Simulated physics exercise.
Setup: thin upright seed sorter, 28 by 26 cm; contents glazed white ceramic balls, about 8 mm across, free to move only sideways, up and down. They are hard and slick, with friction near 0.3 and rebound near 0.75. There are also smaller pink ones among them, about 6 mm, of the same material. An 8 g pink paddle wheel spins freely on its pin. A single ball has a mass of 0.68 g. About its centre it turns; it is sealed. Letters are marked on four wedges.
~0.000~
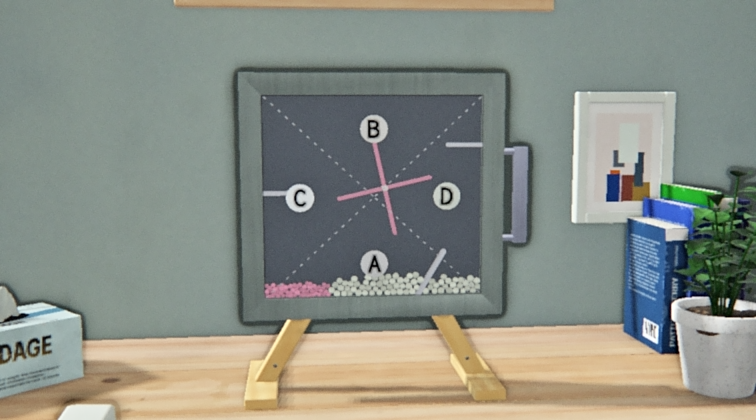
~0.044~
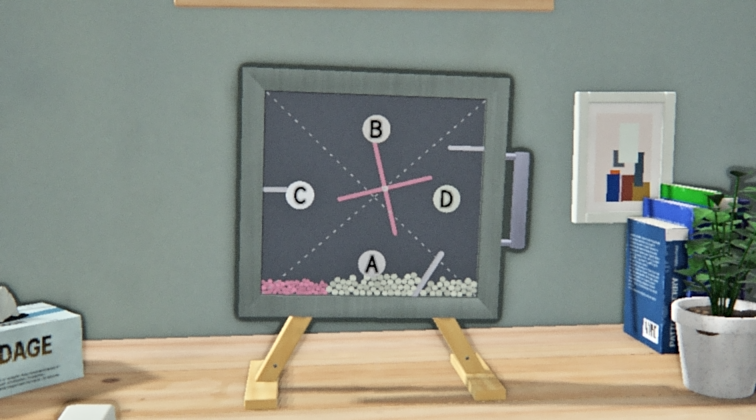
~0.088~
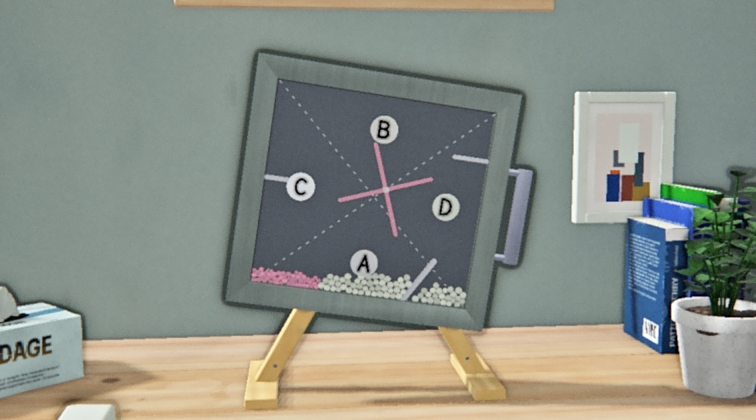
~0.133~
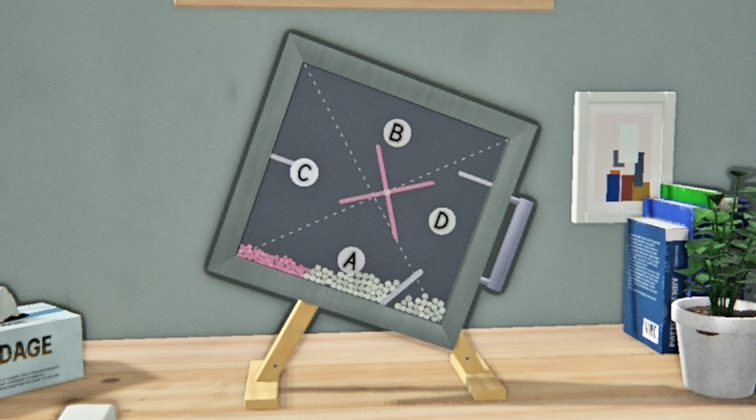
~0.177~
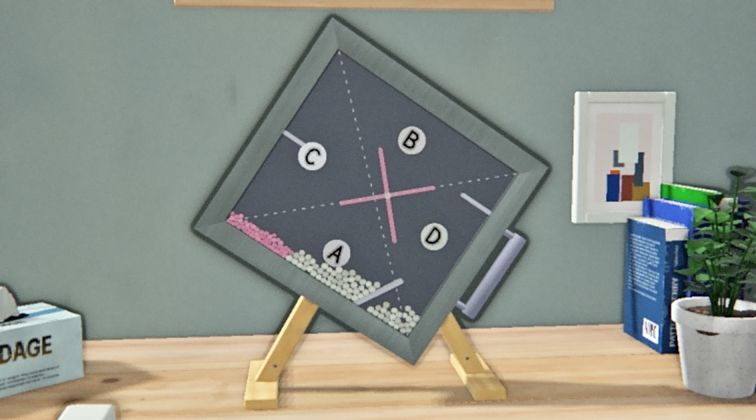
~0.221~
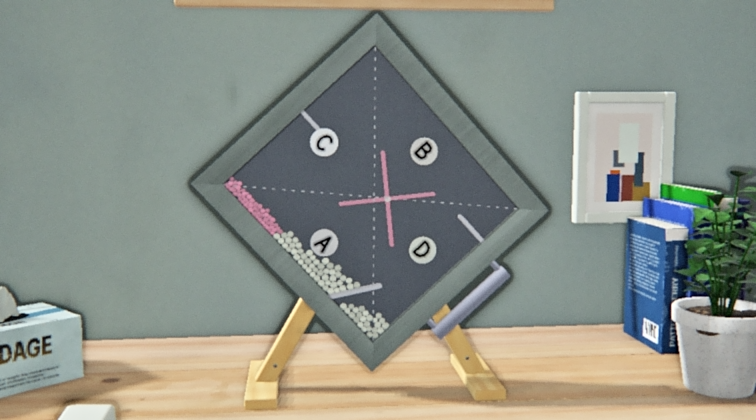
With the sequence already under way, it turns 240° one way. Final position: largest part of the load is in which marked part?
Marked C.
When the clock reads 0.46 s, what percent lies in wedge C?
The share there is close to 0 per cent.
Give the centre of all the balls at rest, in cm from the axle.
Some 2 cm left and 14 cm below.
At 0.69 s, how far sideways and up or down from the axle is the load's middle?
Left: About 7 cm; below: About 4 cm.
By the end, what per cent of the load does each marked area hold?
Tally: Wedge A = 0; wedge B = 40; wedge C = 60; wedge D = 0.
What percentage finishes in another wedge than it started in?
Roughly 100 in a hundred.
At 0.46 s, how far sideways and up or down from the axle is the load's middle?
10 cm left, 2 cm above.
By 0.46 s, it stands 124° clockwise; the balls' middle is 10 cm left of and 2 cm above the centre; A 75 %, D 25 %.
By 0.69 s, it has come round 197° clockwise; the balls' middle is 7 cm left of and 4 cm below the centre; B 40 %, D 60 %.
By 0.90 s, it has come round 240° clockwise; the balls' middle is 5 cm left of and 10 cm below the centre; B 55 %, C 35 %, D 10 %.
At rest by 3.8 s, it has come round 240° clockwise; A 0 %, B 40 %, C 60 %, D 0 %.
